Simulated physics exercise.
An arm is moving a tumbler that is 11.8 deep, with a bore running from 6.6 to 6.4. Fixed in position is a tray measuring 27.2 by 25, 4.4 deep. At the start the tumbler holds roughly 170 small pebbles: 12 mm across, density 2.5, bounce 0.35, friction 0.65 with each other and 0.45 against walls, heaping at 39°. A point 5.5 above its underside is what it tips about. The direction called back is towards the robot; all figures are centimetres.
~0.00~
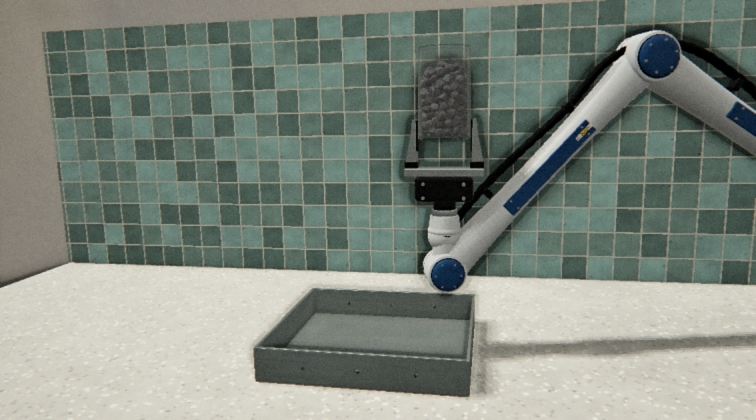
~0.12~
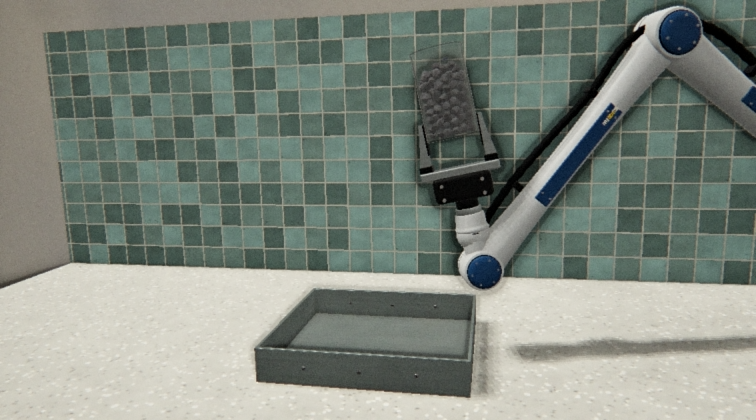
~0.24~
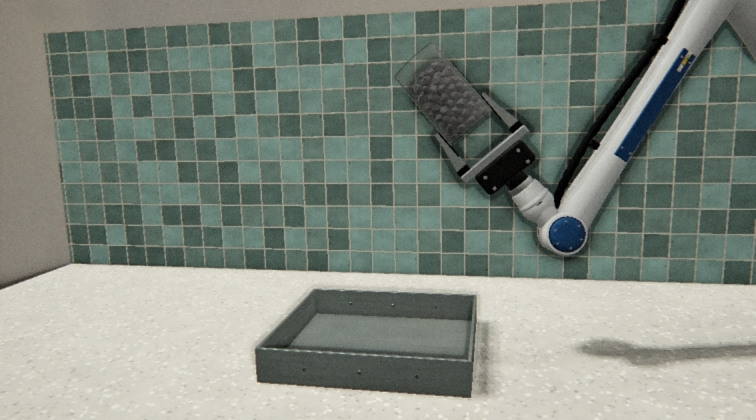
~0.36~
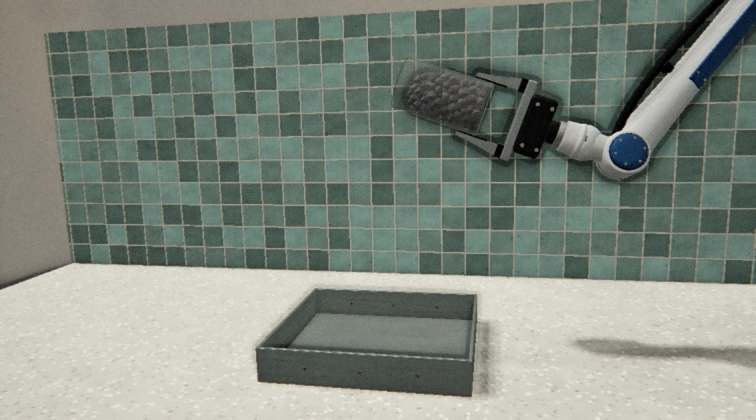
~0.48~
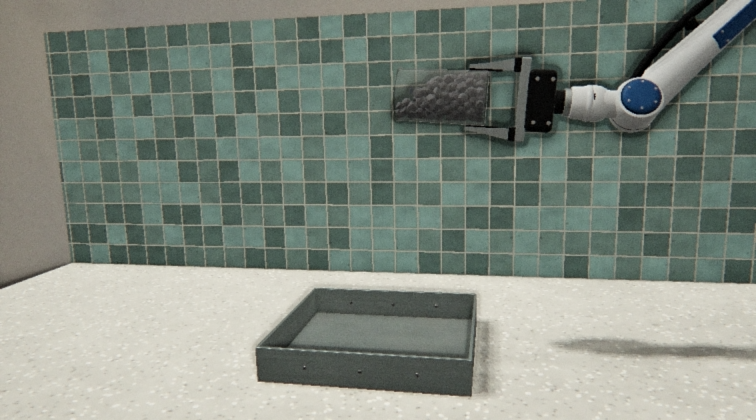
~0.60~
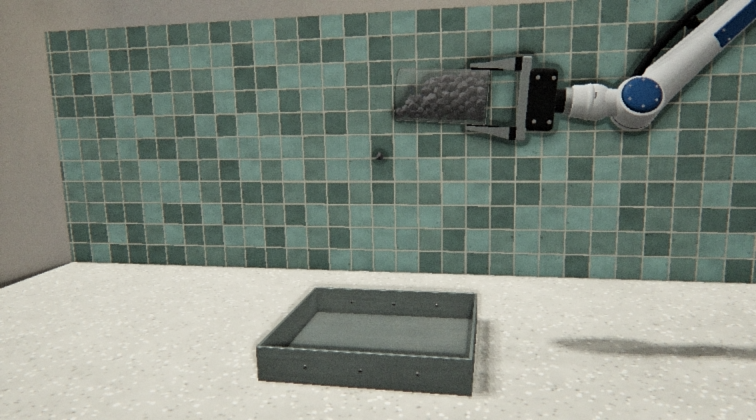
Against a green tiled wall, a robot arm tilted a clear tumbler of small grey pebbles to the left above an open tray until it lay almost sideways, and one pebble dropped out.
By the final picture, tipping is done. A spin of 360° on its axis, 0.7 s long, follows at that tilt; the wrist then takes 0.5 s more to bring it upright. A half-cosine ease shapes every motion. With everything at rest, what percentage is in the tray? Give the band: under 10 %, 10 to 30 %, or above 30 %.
The band is 10 to 30 %.
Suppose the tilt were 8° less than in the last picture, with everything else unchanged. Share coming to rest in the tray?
0 per cent or so.
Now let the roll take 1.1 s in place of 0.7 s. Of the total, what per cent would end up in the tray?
You'd be looking at some 15 per cent.
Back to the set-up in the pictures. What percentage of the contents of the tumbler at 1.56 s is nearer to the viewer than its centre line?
Something like 55 per cent, give or take.
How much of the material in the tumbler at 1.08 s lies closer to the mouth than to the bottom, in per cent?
Mouth-half fraction: Approx. 40 %.
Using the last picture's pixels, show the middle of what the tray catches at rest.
I'd place it near (352, 336) in the last picture.
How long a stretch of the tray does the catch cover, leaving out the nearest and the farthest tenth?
The stretch runs close to 8 cm along the tray.
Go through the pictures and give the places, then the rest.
In the first frame, the tumbler middle at (444, 94), upright; upper third of the load around (445, 80), from x 425 to 465, top at y 65; 168 in the tumbler.
In the second frame, the tumbler middle at (445, 95), tipped 12°; upper third of the load around (444, 81), from x 425 to 470, top at y 65.
In the third frame, the tumbler middle at (444, 95), tipped 40°; upper third of the load around (441, 84), from x 420 to 485, top at y 65.
In the fourth frame, the tumbler middle at (443, 96), tipped 70°; upper third of the load around (444, 86), from x 410 to 485, top at y 75.
In the fifth frame, the tumbler middle at (443, 97), tipped 86°; upper third of the load around (456, 87), from x 400 to 480, top at y 75.
In the sixth frame, the tumbler middle at (443, 96), tipped 86°; upper third of the load around (458, 87), from x 380 to 485, top at y 75; 167 in the tumbler, 1 in flight or on a rim.
After 1.08 s, tipped 86°, highest piece 39 above the table; 161 in the tumbler, 1 in the tray, 6 in flight or on a rim.
After 1.56 s, tipped 40°, highest piece 40 above the table; 145 in the tumbler, 18 in the tray, 5 in flight or on a rim.
After 2.00 s, upright, highest piece 42 above the table; 145 in the tumbler, 23 in the tray.
After 2.70 s, upright, highest piece 42 above the table; 145 in the tumbler, 23 in the tray.
In the end, 145 in the tumbler, 23 in the tray. That is 14 % in the tray.
